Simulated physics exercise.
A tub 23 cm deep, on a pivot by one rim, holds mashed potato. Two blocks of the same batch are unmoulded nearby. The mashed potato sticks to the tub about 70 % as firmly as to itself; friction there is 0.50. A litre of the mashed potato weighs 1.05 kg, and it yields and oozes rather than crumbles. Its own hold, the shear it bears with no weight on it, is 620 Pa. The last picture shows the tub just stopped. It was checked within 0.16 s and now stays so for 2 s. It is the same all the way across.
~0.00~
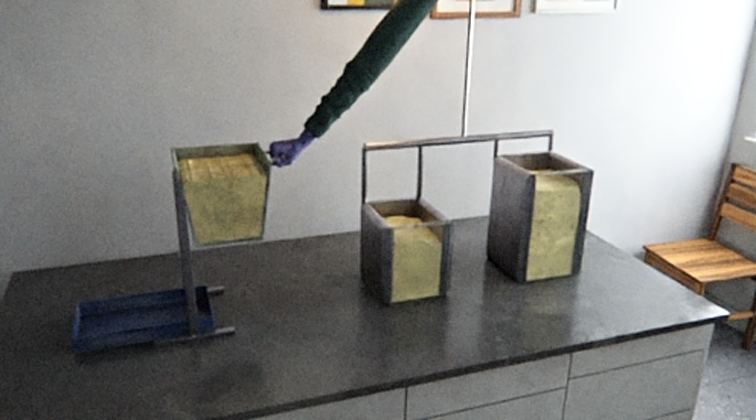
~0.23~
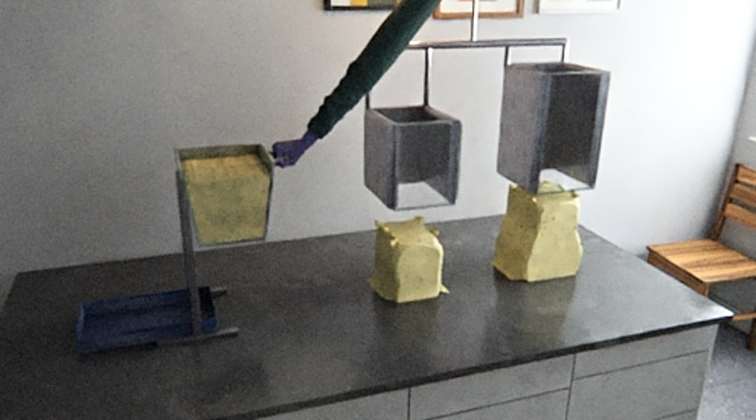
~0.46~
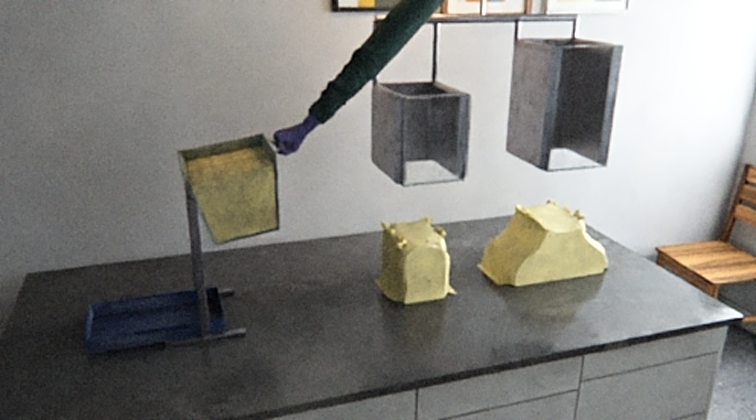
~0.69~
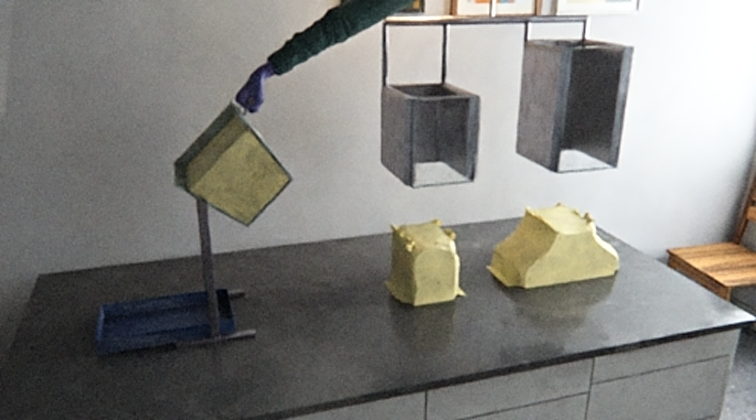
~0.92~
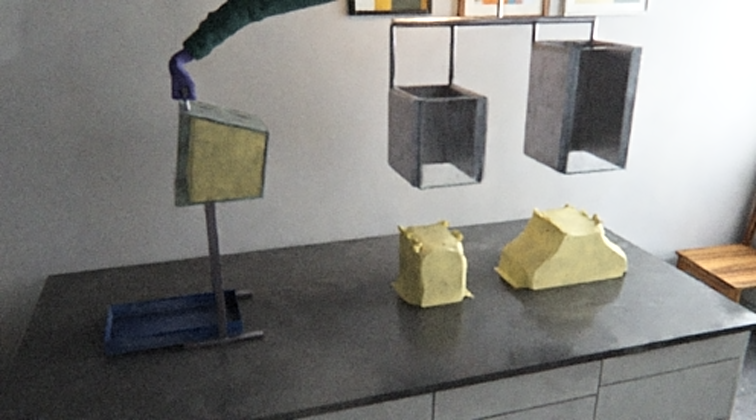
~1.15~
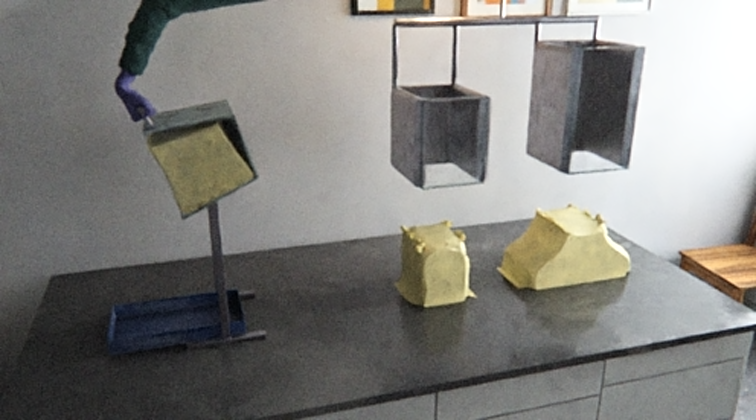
A dark-green-sleeved arm in a purple glove reaches from above to a grey tub of pale yellow mash on a post over a blue tray, left on a dark countertop seen from slightly above. Two grey moulds lift off two yellow blocks at right, and the taller block slumps wide. The arm swings the tub over leftward while the view drifts slightly.
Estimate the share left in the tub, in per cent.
It comes to some 0 %.
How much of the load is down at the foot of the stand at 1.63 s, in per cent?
About 70 %.
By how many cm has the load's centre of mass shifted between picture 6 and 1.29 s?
Some 8 cm.
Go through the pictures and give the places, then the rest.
The first frame shows handle-side rim at (269, 162), tilt 0 degrees; highest point of the mashed potato at (255, 175); test blocks 23 cm, 36 cm high (left to right).
The second frame shows handle-side rim at (272, 162), tilt 0 degrees; highest point of the mashed potato at (258, 175); test blocks 22 cm, 31 cm high (left to right).
The third frame shows handle-side rim at (274, 152), tilt 9 degrees; highest point of the mashed potato at (268, 166); test blocks 22 cm, 23 cm high (left to right).
The fourth frame shows handle-side rim at (239, 118), tilt 44 degrees; highest point of the mashed potato at (244, 131); test blocks 22 cm, 22 cm high (left to right).
The fifth frame shows handle-side rim at (181, 115), tilt 82 degrees; highest point of the mashed potato at (197, 122); test blocks 22 cm, 22 cm high (left to right).
The sixth frame shows handle-side rim at (144, 135), tilt 106 degrees; highest point of the mashed potato at (219, 126); test blocks 22 cm, 22 cm high (left to right).
By 1.29 s, the tub is at 106 degrees and holds 68 %.
By 1.46 s, the tub is at 106 degrees and holds 15 %.
By 1.63 s, the tub is at 106 degrees and holds 0 %.
By 1.80 s, the tub is at 106 degrees and holds 0 %.
By 3.15 s, at the end, the tub is at 106 degrees and holds 0 %.
